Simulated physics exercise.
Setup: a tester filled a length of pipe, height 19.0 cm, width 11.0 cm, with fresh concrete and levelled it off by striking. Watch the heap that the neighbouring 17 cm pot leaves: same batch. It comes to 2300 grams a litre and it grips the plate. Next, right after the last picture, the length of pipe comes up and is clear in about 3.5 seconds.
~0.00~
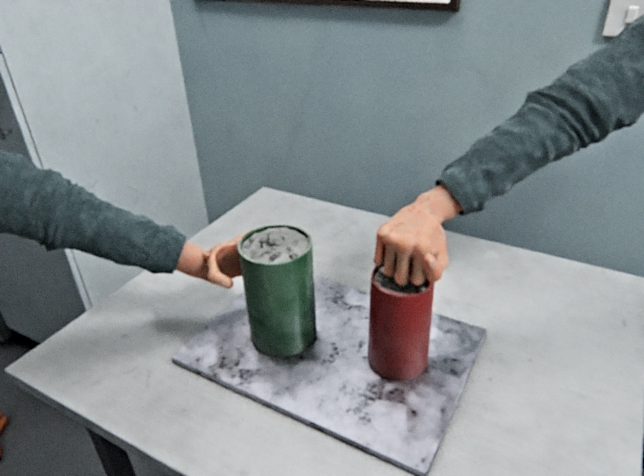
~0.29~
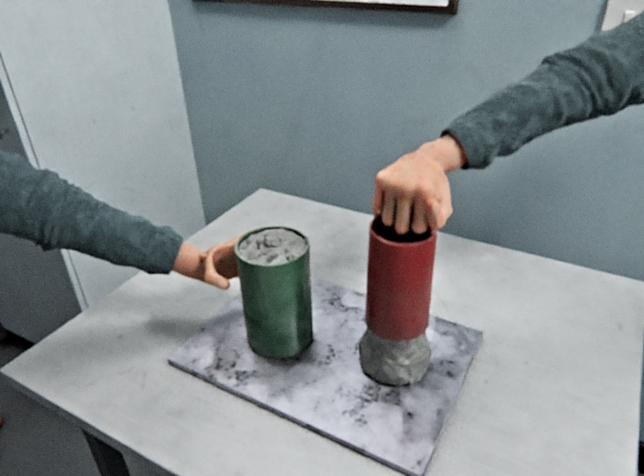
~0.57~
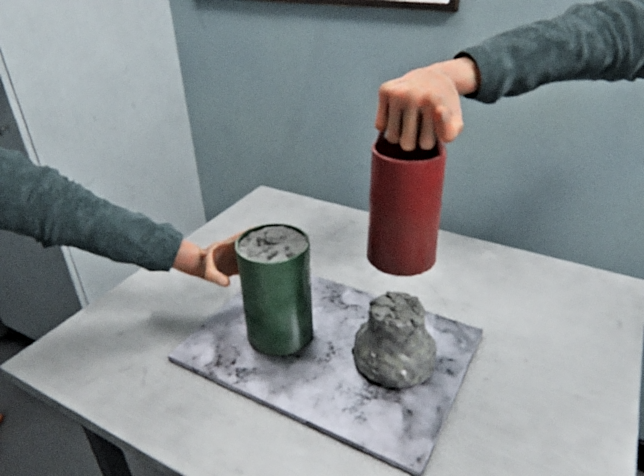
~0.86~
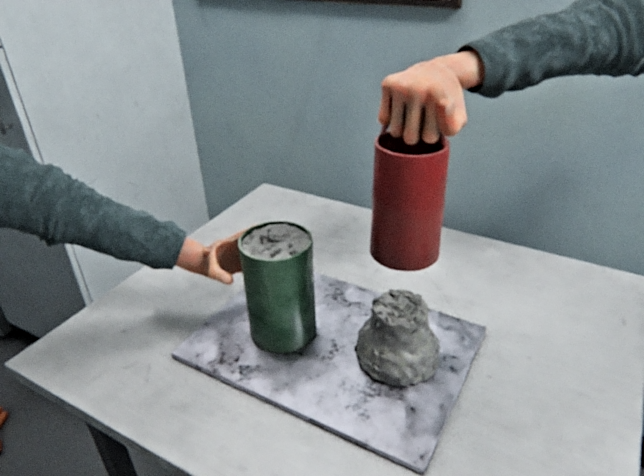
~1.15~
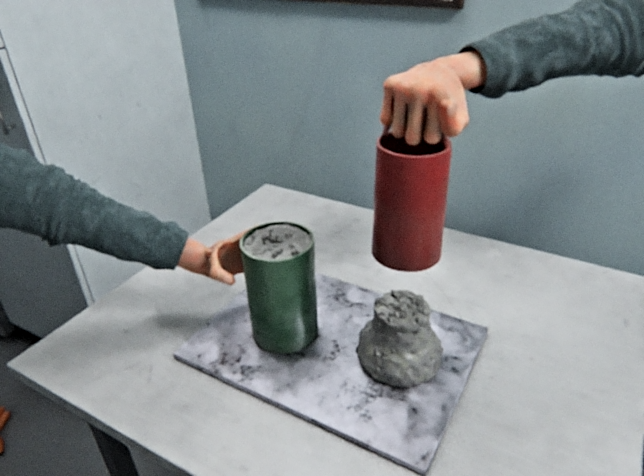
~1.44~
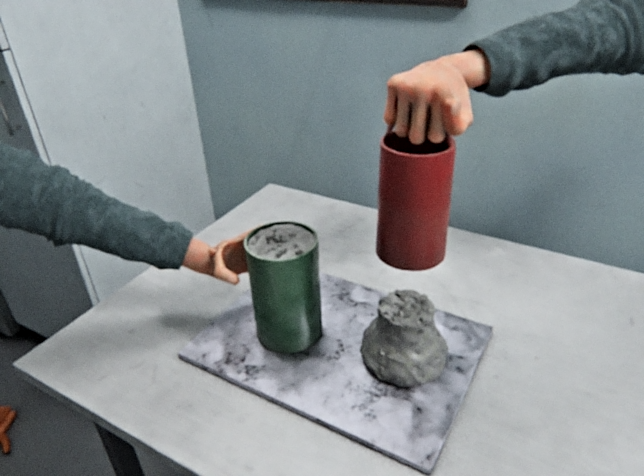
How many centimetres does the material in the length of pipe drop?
About 6 cm.
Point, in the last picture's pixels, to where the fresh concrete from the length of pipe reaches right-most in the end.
I'd point to somewhere near (341, 328).
After 2.3 s, the length of pipe is up 4.4 cm; the fresh concrete has come down 1.6 cm to 17 cm and is 14 cm wide.
After 3.2 s, the length of pipe is up 12 cm; the fresh concrete has come down 5.8 cm to 13 cm and is 18 cm wide.
After 4.1 s, the length of pipe is up 20 cm; the fresh concrete has come down 6.2 cm to 13 cm and is 18 cm wide.
After 5.1 s, the length of pipe is clear; the fresh concrete has come down 6.3 cm to 13 cm and is 18 cm wide.
After 5.5 s, at rest, the length of pipe is clear; the fresh concrete has come down 6.4 cm to 13 cm and is 18 cm wide.
